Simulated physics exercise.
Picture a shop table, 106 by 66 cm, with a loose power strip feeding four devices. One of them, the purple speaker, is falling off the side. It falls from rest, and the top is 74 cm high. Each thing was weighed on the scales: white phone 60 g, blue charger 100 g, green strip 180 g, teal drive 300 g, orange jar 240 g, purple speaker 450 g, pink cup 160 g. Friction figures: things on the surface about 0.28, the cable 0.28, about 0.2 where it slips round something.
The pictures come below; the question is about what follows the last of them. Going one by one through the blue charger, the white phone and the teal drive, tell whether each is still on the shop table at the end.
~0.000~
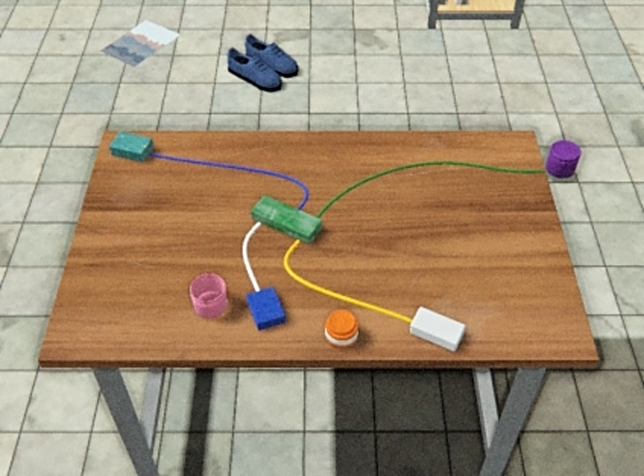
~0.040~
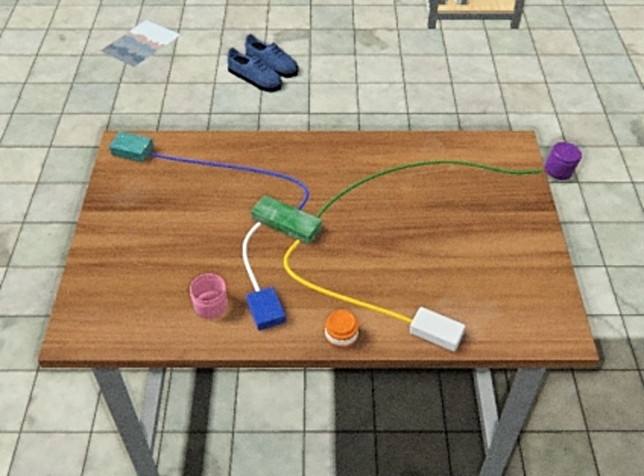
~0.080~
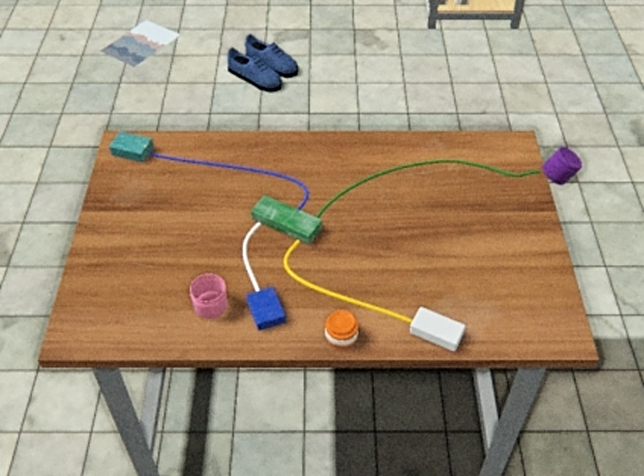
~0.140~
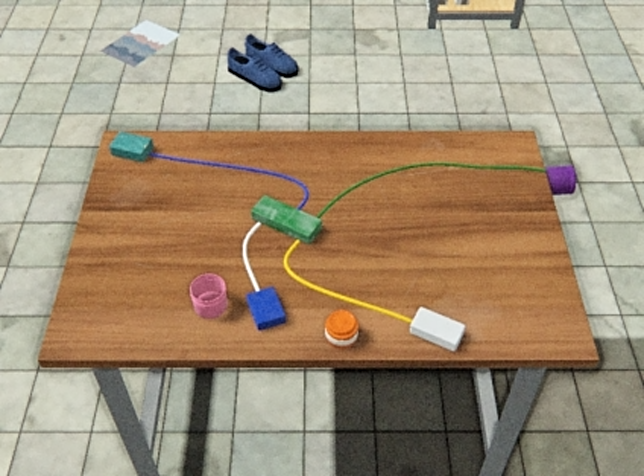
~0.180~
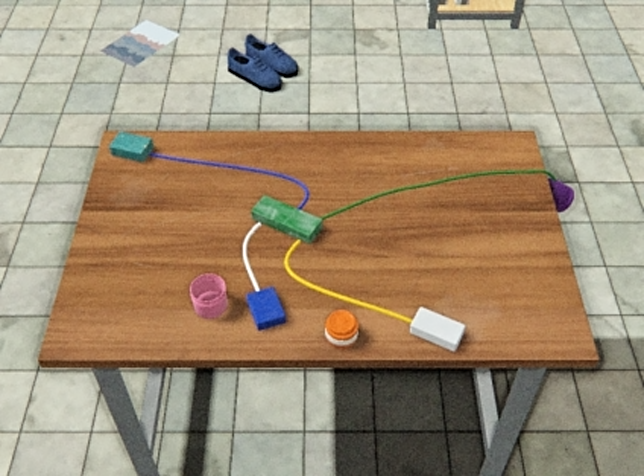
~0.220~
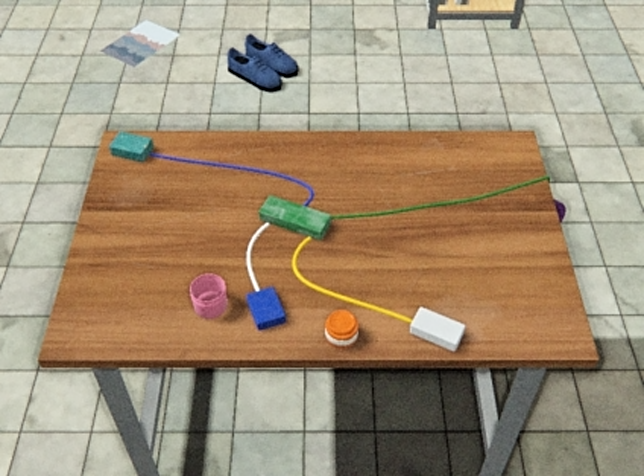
Blue charger: Down. White phone: Down. Teal drive: Down.
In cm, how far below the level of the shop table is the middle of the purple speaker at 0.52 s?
Depth: About 35 cm.
After 0.5 s, the strip's end of the green cable at (427, 191); teal drive 19 cm off its start, blue charger 18 cm off its start, white phone 1 cm off its start.
After 0.8 s, the strip's end of the green cable at (548, 192); blue charger 42 cm off its start, teal drive 41 cm off its start, white phone 6 cm off its start.
After 1.1 s, the strip has left the top; blue charger 68 cm off its start at (552, 200), teal drive 63 cm off its start at (395, 173), white phone 18 cm off its start at (494, 272).
After 1.4 s, the strip has left the top; blue charger over the edge, teal drive 84 cm off its start, white phone on its side, 37 cm off its start.
After 2.6 s, the strip has left the top; teal drive over the edge, blue charger over the edge, white phone over the edge, green strip over the edge.
